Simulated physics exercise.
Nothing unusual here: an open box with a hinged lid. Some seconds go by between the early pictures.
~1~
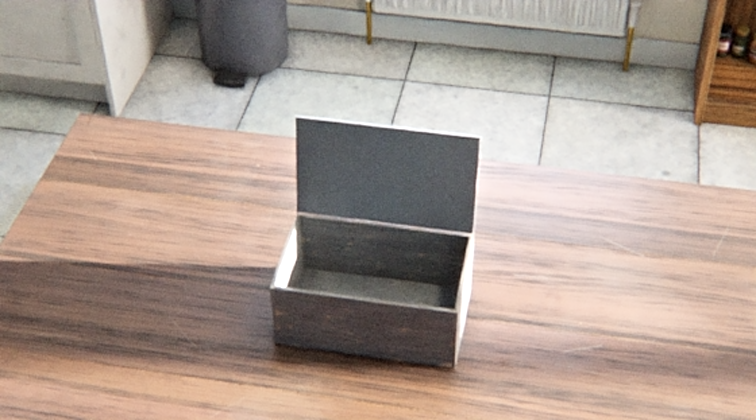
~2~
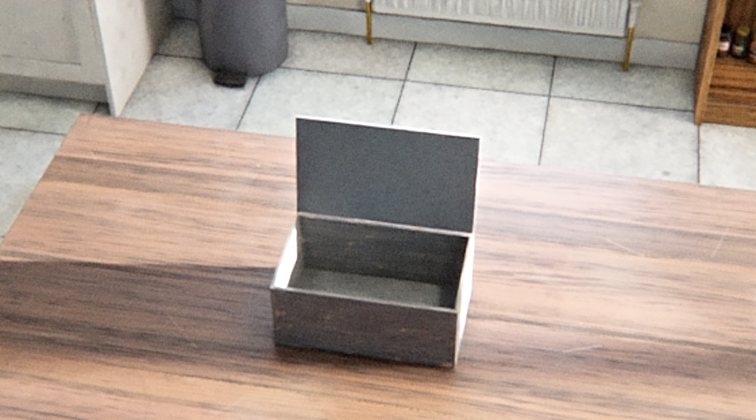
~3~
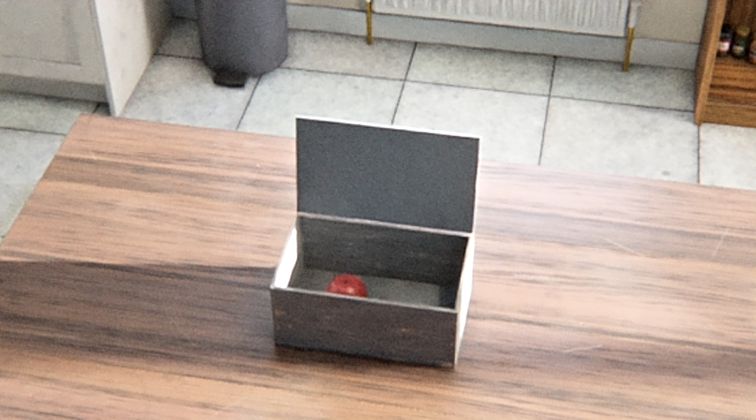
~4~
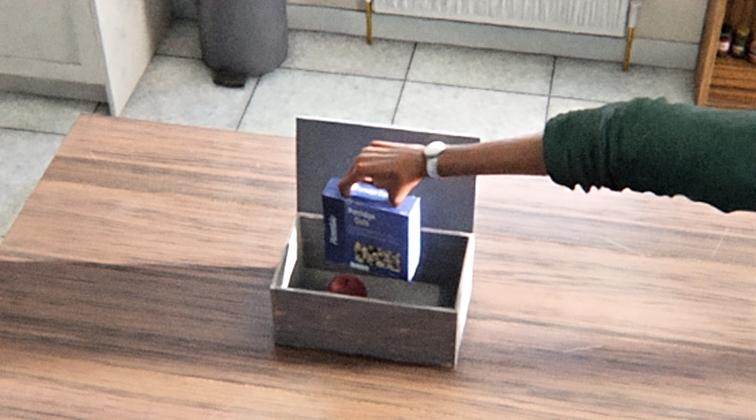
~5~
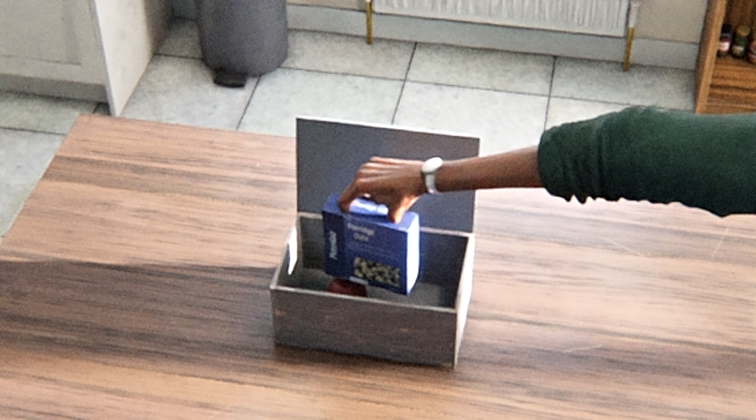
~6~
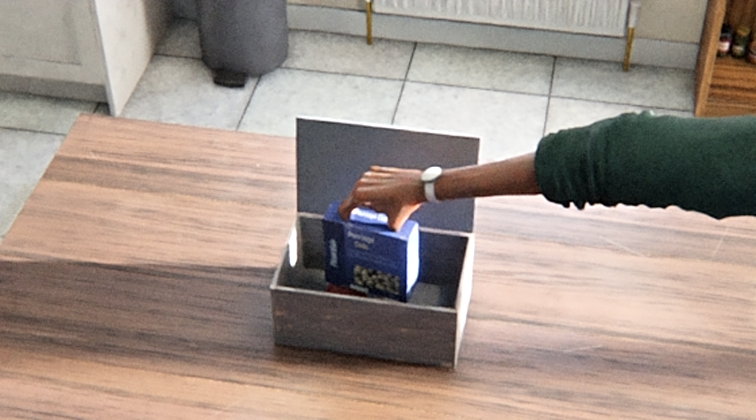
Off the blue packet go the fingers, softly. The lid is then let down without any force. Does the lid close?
The lid fails to lower completely.
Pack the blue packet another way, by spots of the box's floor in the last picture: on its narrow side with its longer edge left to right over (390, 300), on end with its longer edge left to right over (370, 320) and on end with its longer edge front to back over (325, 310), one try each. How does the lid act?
Open; open; open.
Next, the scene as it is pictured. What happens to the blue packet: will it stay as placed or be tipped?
Observation: It tilts over.
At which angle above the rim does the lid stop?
Angle: About 20°.
Then, 0.40 s after the last picture, blue packet on its side near (407, 291); red apple rolled a little.
Then, 1.00 s after the last picture, lid starting down; blue packet on its side near (412, 293); red apple rolled about its own width.
Then, 1.50 s after the last picture, lid 66° above the rim; blue packet on its side near (412, 292); red apple rolled about its own width.
Then, 1.90 s after the last picture, lid 36° above the rim; blue packet on its side near (412, 292); red apple rolled about its own width.
At rest, lid 21° above the rim; tipped over in the box, blue packet; moved from the start, red apple. Seen from the same camera at the end, blue packet near (412, 292).
